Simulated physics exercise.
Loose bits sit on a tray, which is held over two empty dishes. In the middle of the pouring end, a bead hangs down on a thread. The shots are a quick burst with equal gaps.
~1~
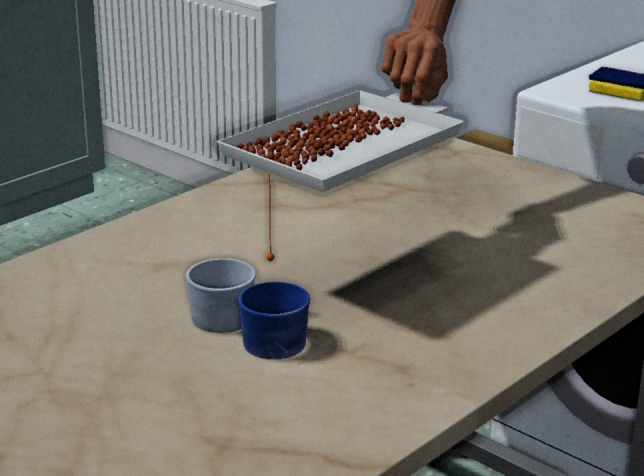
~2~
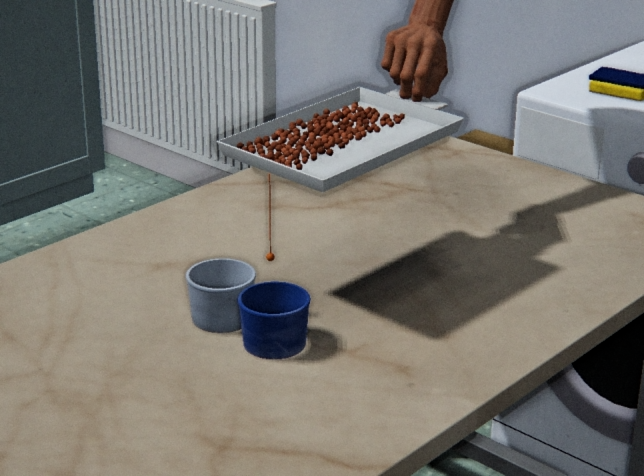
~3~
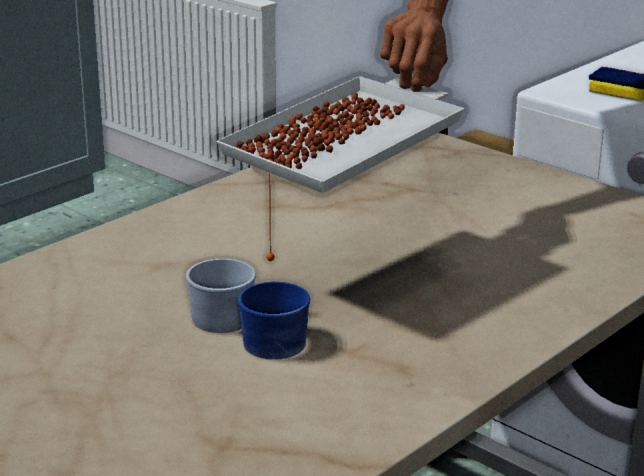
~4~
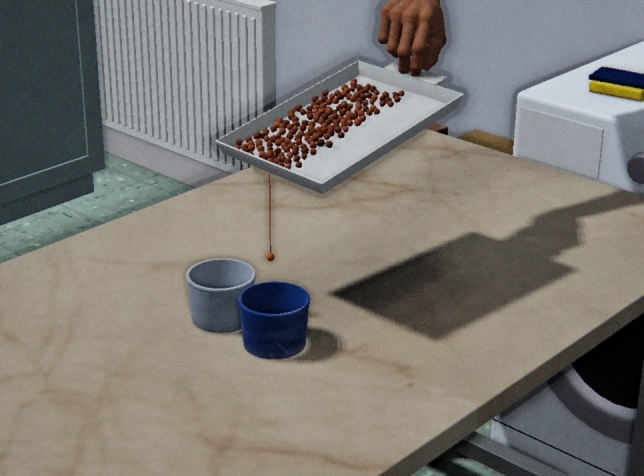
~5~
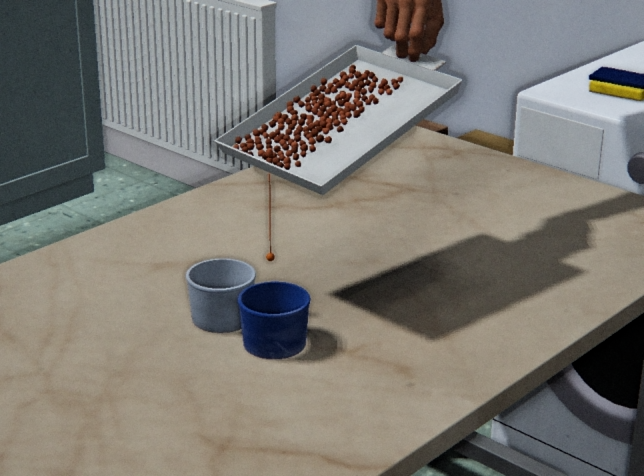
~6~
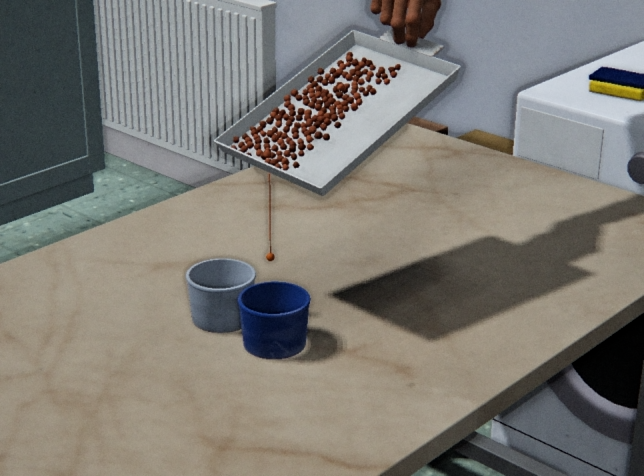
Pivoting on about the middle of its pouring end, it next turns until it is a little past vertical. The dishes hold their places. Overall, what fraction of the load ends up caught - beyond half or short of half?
Beyond half.
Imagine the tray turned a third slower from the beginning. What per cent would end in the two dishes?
Near 80 in a hundred.
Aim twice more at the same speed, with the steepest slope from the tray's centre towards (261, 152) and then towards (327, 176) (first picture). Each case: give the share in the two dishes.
20 and 30 per cent, in that order.
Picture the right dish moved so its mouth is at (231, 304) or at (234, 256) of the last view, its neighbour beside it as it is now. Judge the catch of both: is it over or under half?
For the earlier try a smaller portion is kept, for the later one a smaller portion.
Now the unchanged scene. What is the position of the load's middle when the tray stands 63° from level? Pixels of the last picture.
In the last view the centre sits at roughly (285, 154).
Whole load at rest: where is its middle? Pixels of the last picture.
Near (272, 335), more or less.
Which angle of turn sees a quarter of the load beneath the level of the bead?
Roughly 95°.
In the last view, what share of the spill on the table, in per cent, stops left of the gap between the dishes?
It works out at some 20 percent.
Soon after the last picture, tray tipped steeply; nearly all on the tray; a stray few in the air.
A little later, tray tipped past a quarter turn; about a third on the tray; about a quarter in the right dish; a small part in the left dish; a small part outside both; about a quarter in the air.
Later still, tray tipped past a quarter turn; about half in the right dish; about a quarter in the left dish; about a quarter outside both; a stray few in the air.
At rest, tray tipped past a quarter turn; about half in the right dish; about a quarter in the left dish; about a quarter outside both; a stray few in the air.
